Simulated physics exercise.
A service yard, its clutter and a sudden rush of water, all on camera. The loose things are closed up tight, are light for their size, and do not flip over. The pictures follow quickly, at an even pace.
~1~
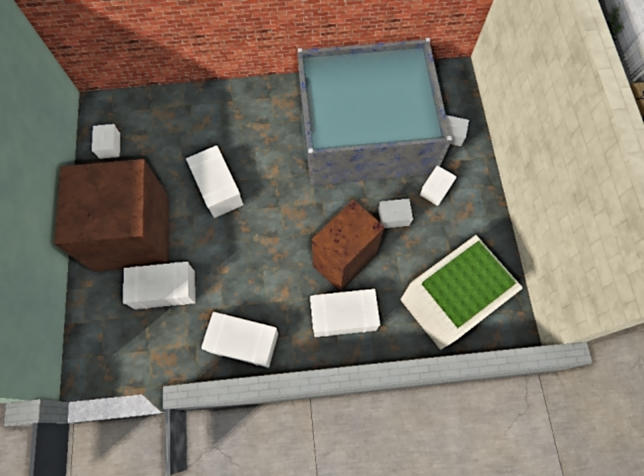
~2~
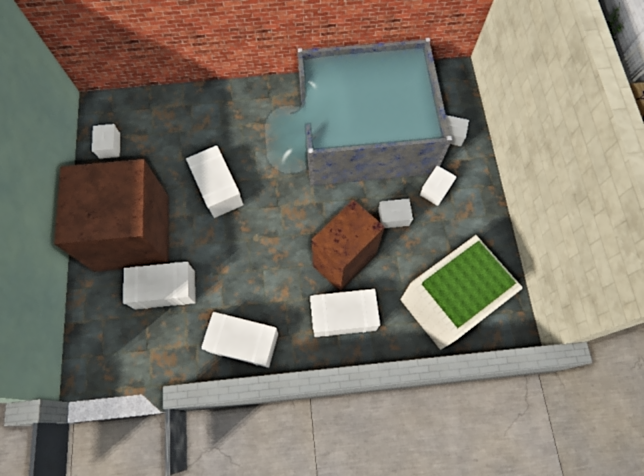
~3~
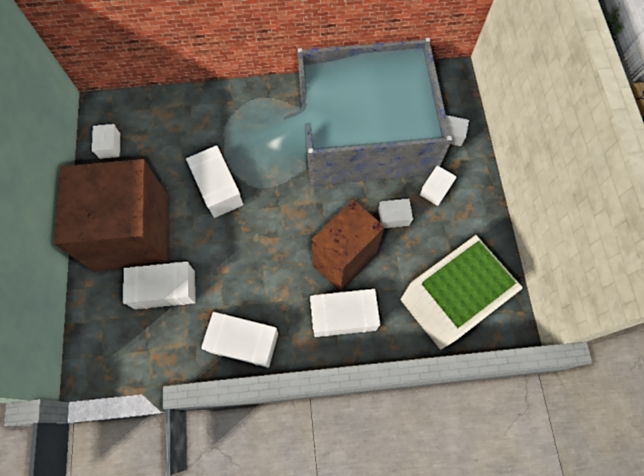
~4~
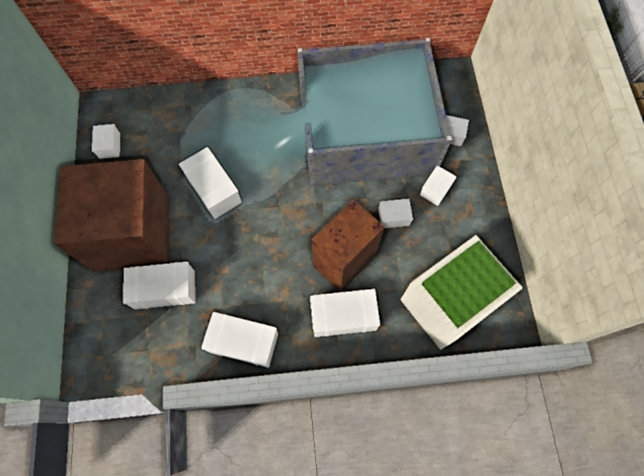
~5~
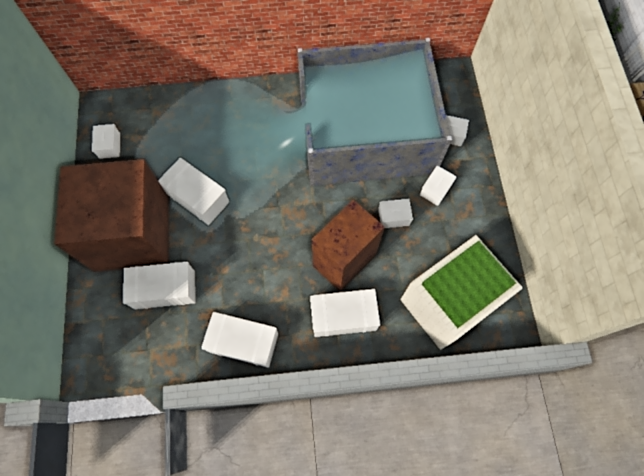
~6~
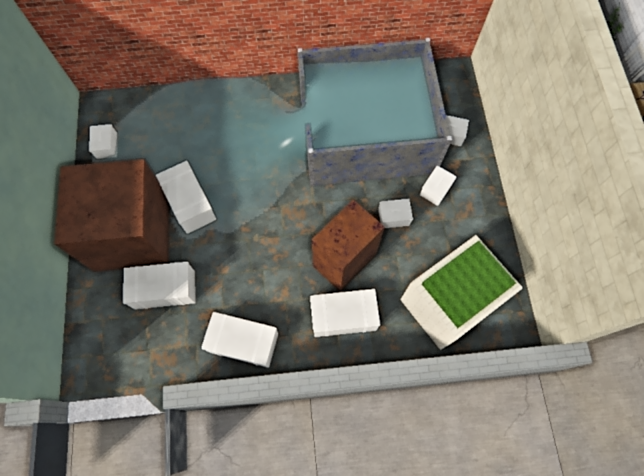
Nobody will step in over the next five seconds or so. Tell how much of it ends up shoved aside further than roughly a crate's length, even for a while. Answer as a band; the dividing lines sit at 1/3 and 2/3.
1/3 to 2/3.
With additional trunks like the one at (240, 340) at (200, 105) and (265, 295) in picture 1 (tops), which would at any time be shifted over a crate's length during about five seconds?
Going one by one, I'd say gets shoved clear for the first and not displaced that far for the second.
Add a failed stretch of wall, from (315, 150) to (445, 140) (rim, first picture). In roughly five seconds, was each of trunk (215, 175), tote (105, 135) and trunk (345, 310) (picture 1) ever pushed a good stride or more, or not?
Well, in order they come out as below the mark, over the mark and over the mark.
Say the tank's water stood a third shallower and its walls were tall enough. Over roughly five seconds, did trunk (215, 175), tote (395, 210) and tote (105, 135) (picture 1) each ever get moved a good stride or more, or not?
Respectively, gets that far, never gets that far, gets that far.
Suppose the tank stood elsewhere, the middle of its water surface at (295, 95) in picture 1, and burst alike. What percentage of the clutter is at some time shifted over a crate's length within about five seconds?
50 %, roughly.
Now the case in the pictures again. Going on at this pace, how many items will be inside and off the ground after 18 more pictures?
The total here is 2.
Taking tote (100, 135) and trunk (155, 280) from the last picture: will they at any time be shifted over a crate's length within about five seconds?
Note - item one displaced that much, item two displaced that much.
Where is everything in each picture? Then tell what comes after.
A trunk at (213, 176), on the bottom; a tote at (103, 137) rests on the ground; 0 of 8 have shifted, in the first picture.
A trunk at (213, 176), on the bottom; a tote at (103, 137), on the bottom; 0 of 8 have shifted, in the second picture.
A trunk at (213, 176) rests on the ground; a tote at (103, 137) rests on the ground; 0 of 8 have shifted, in the third picture.
A trunk at (208, 177) rests on the ground, close to its start; a tote at (103, 137), on the bottom; 1 of 8 have shifted, in the fourth picture.
A trunk at (191, 185), on the bottom, a stride from its start; a tote at (103, 137), on the bottom; 1 of 8 have shifted, in the fifth picture.
A trunk at (183, 191) rests on the ground, a stride from its start; a tote at (101, 137), on the bottom, close to its start; 1 of 8 have shifted, in the sixth picture.
A moment on, 1 of 8 are well off their spots; 2 afloat.
Next, 2 of 8 are well off their spots; 2 afloat.
Later, 3 of 8 are well off their spots; 2 afloat.
In the end, 4 of 8 are well off their spots, and 4 have been at some point; 3 afloat.
